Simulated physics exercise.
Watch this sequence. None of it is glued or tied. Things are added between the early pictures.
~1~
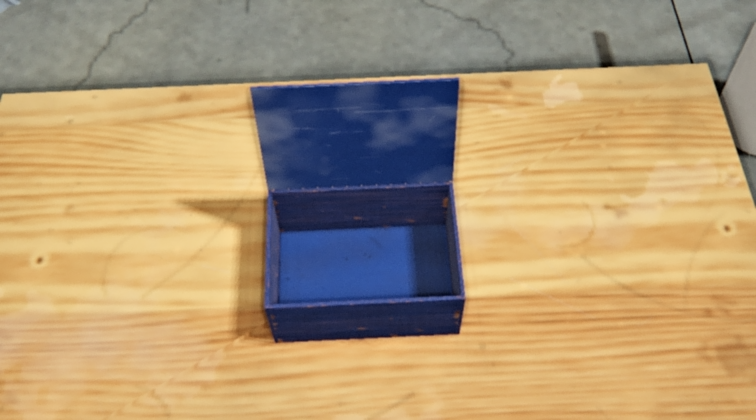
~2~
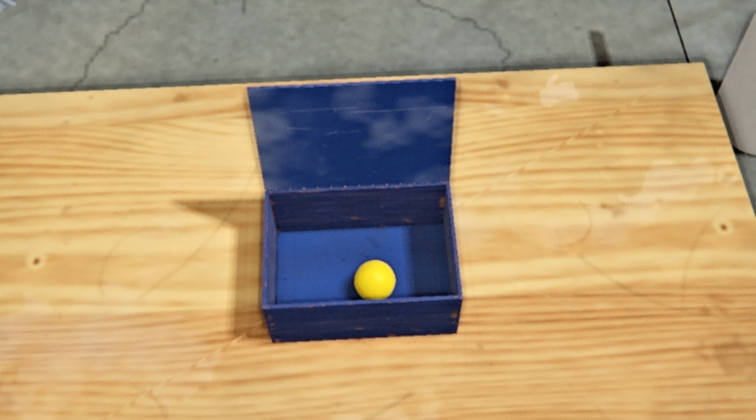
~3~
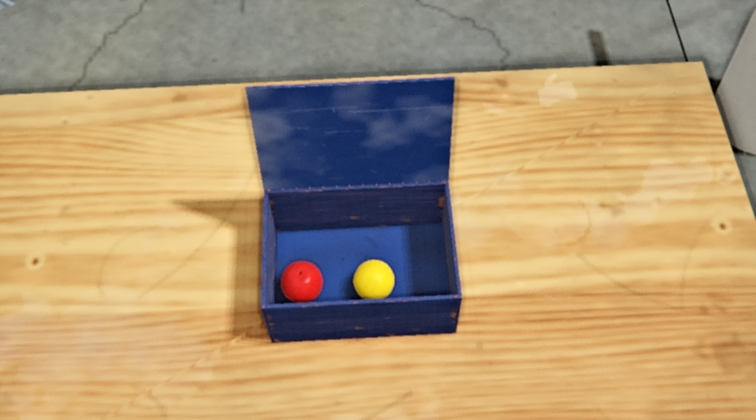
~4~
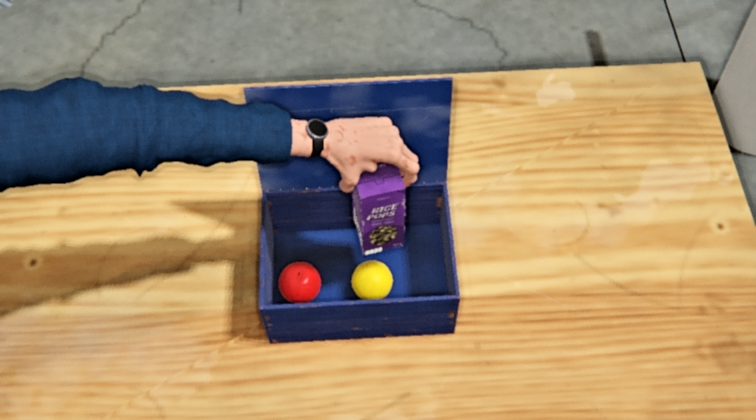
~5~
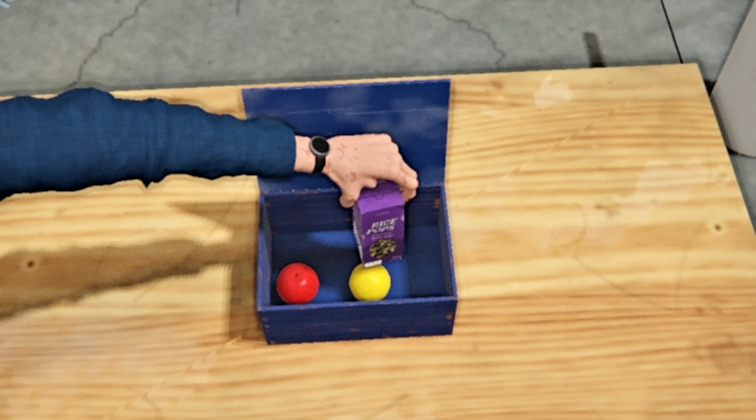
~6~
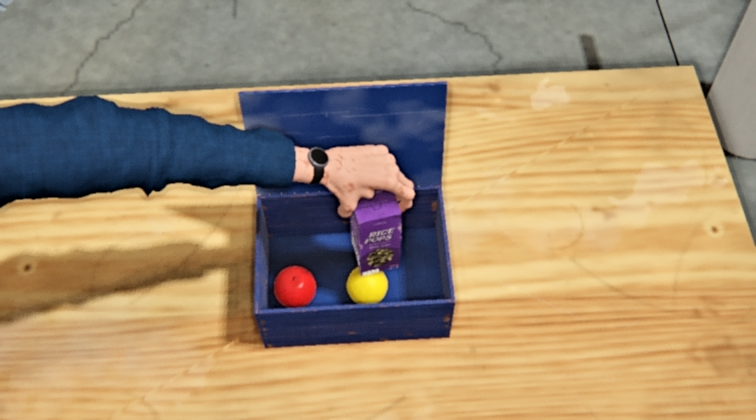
Yellow ball, then red ball appearing in an open blue box, followed by a hand lowering a purple carton behind them.
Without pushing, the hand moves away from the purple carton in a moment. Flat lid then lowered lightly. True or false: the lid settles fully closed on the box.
True.
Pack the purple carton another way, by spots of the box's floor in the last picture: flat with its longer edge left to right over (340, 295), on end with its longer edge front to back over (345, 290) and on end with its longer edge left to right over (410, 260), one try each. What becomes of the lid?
Going through the three tries, the lid settles all the way, then settles all the way, then hangs open.
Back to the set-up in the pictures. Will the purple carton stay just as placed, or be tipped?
It ends up leaning.
Then, 1.10 s later than the last frame, lid starting down; purple carton tilted by 73° near (385, 251); yellow lemon moved about its own width.
Then, 2.00 s later than the last frame, lid 26° above the rim; purple carton tilted by 73° near (385, 251); yellow lemon moved about its own width.
When it is over, lid shut; lying over in the box, purple carton; moved from the start, yellow lemon; red apple as before. End places, in pixels of the last picture, purple carton near (387, 262).
